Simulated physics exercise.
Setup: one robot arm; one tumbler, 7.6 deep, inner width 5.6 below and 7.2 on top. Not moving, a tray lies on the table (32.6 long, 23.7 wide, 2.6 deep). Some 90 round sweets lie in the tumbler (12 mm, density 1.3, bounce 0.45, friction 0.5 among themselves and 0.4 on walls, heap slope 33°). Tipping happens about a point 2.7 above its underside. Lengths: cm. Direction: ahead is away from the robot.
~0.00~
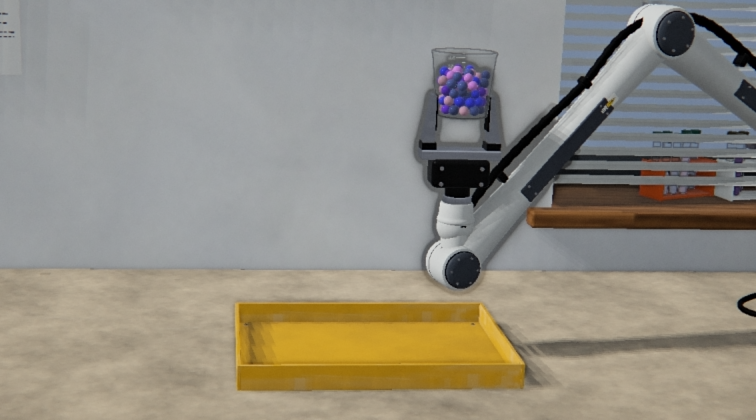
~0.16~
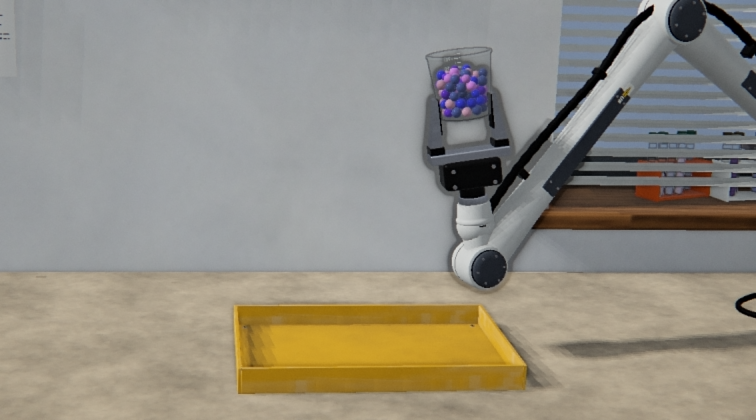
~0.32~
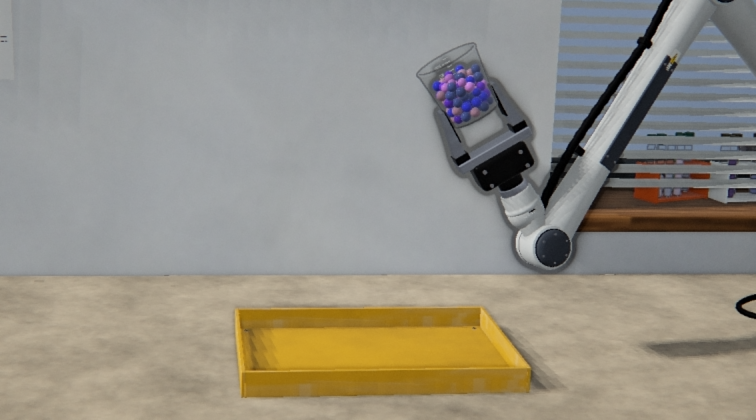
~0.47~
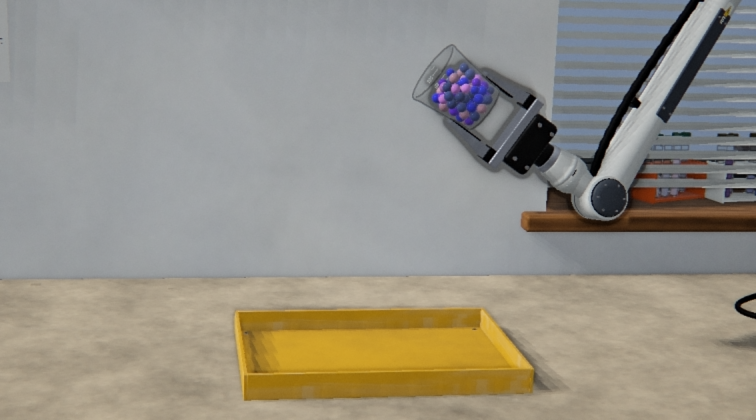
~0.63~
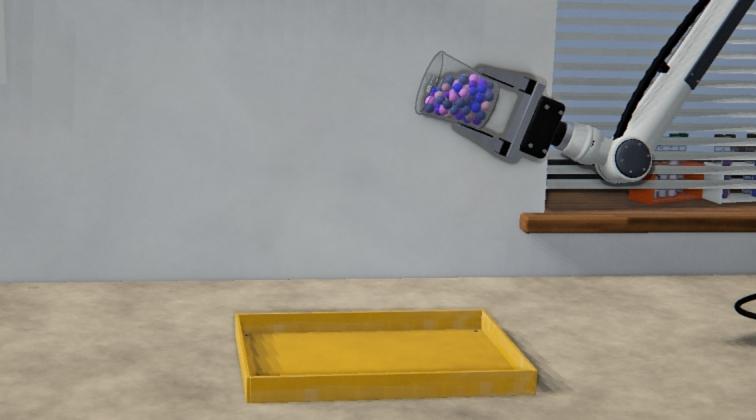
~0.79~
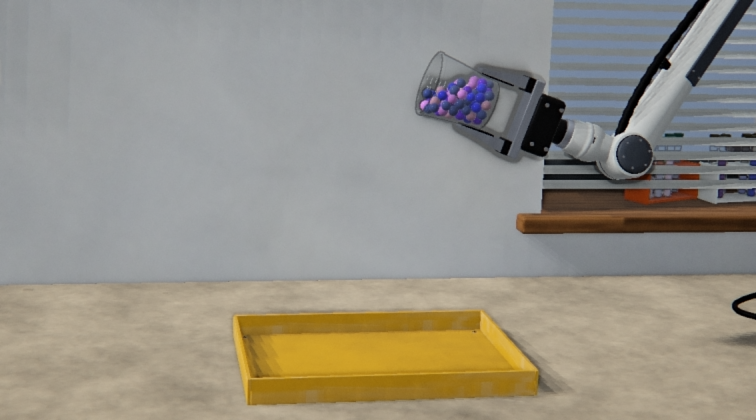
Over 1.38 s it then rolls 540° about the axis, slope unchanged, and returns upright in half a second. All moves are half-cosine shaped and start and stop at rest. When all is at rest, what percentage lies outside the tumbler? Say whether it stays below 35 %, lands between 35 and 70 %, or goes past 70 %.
It stays below 35 %.
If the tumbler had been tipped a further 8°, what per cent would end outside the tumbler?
Then roughly 40 per cent.
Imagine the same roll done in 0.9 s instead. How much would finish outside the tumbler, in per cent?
About 10 %.
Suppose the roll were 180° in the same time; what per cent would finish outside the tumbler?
It would be roughly 5 percent.
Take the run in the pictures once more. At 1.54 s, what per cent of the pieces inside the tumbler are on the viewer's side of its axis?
65 per cent.
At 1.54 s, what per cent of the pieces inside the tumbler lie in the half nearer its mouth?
40 %, about.
By 1.54 s, tipped 71°, highest piece 35 above the table; 79 in the tumbler, 4 in the tray, 3 in flight or on a rim.
By 2.29 s, tipped 61°, highest piece 35 above the table; 71 in the tumbler, 14 in the tray, 1 in flight or on a rim.
By 2.87 s, upright, highest piece 37 above the table; 71 in the tumbler, 15 in the tray.
By 3.57 s, upright, highest piece 37 above the table; 71 in the tumbler, 15 in the tray.
Final count, 71 in the tumbler, 15 in the tray. That is 17 % outside the tumbler.
